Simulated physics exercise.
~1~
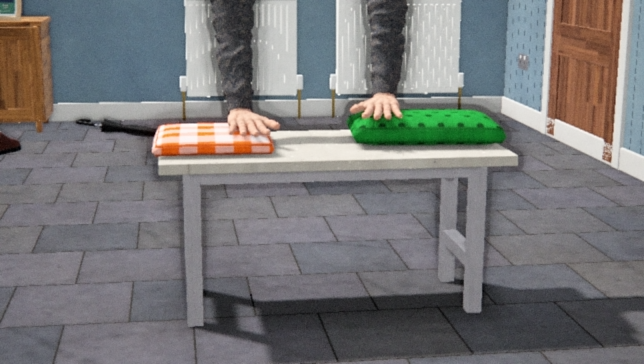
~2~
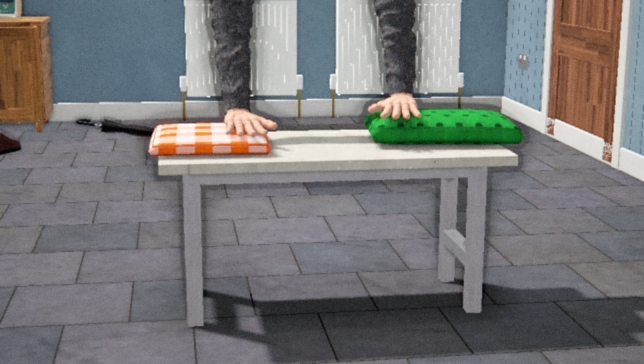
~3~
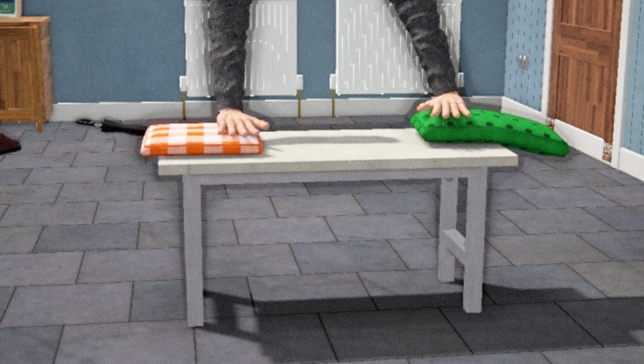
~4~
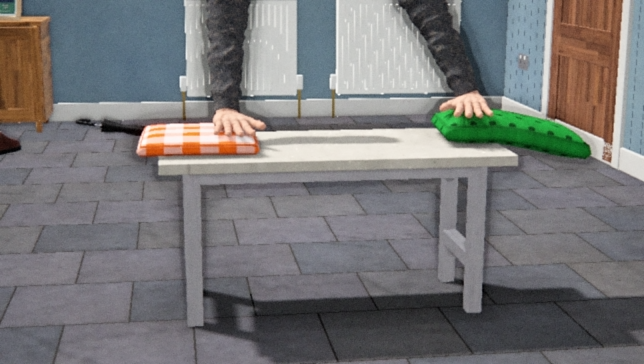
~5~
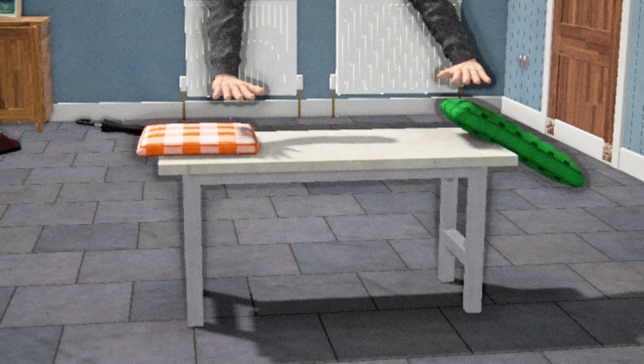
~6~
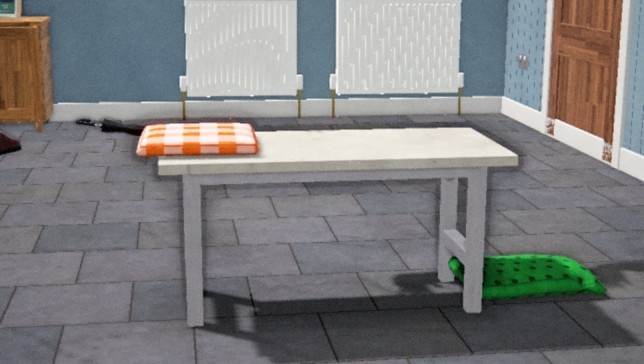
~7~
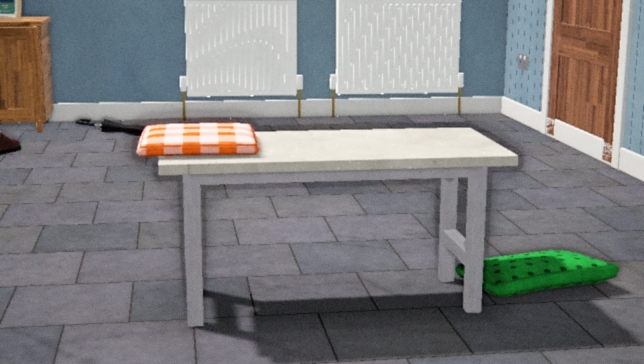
In a room with a grey tiled floor, two hands push an orange checked pad slightly left and a green pillow right along a low white table, then let go and withdraw; the pillow tips off the right end onto the floor, while the pad stays on the table.
